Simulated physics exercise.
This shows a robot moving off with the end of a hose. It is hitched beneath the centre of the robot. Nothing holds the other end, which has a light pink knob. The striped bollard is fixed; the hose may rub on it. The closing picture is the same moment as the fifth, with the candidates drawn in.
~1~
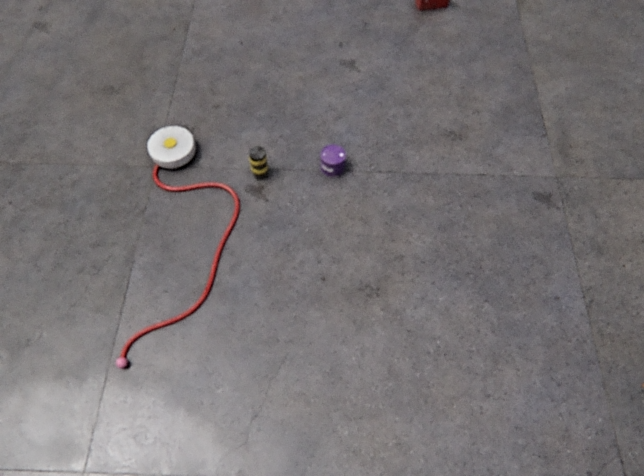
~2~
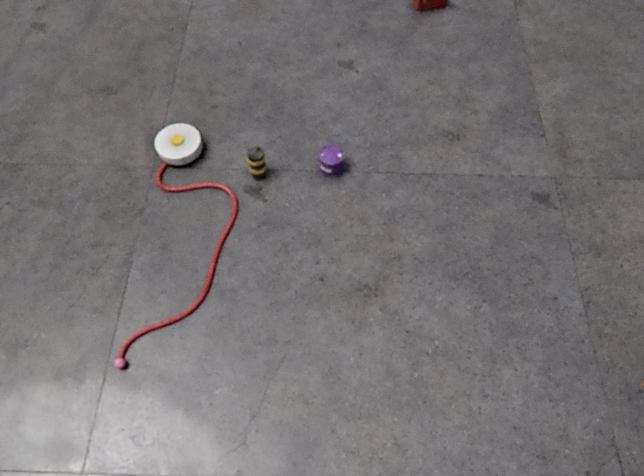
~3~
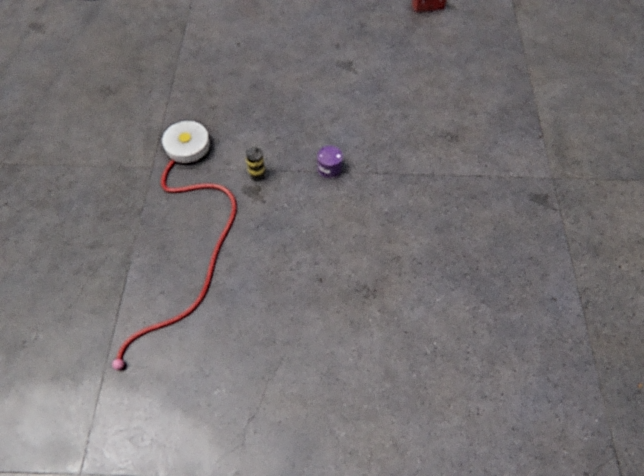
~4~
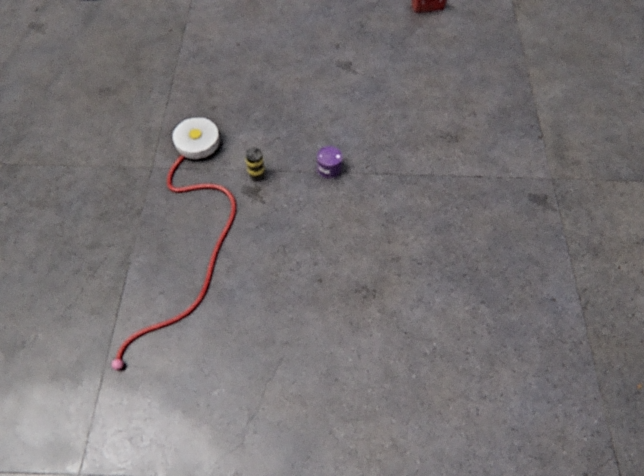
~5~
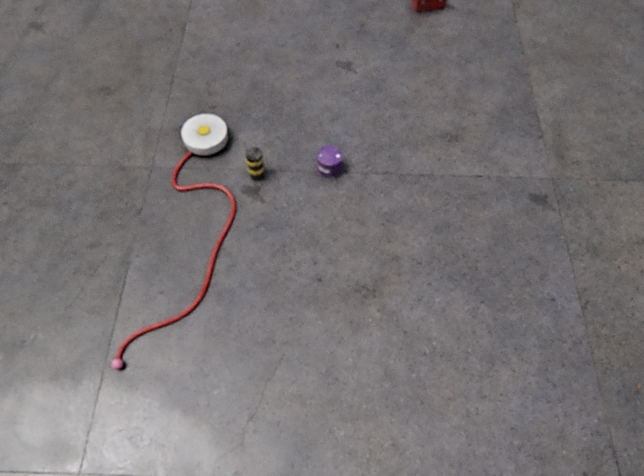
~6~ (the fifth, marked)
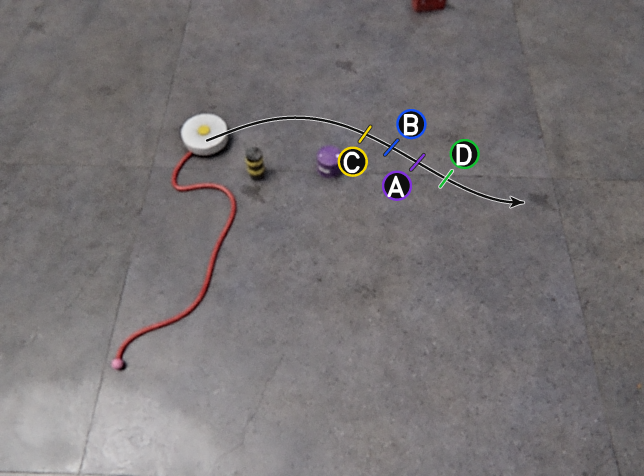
A round white robot with a yellow centre crept a short way right and slightly upward, shifting the near end of a red hose while its pink-knobbed far end stayed almost still.
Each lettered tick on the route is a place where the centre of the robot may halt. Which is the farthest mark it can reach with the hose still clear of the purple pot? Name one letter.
Up to mark B.
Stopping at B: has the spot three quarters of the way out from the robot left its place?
By then, yes.
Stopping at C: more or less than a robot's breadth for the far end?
Less.
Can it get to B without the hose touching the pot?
Yes.
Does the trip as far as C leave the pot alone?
Yes.
On the marked copy, A at (418, 162); B at (391, 147); C at (365, 134); D at (446, 179); the route from (207, 141) via (368, 136) to (523, 202).
With B. Early on, robot (272, 114), middle of the hose (226, 231), free end (118, 364).
Further on, robot (340, 119), middle of the hose (229, 217), free end (118, 359).
At the end, robot (392, 142), middle of the hose (241, 185), free end (149, 325); only the bollard has been touched, if anything.
As for the rest, A brings the hose against the pot; C is safe but short; D brings the hose against the pot.
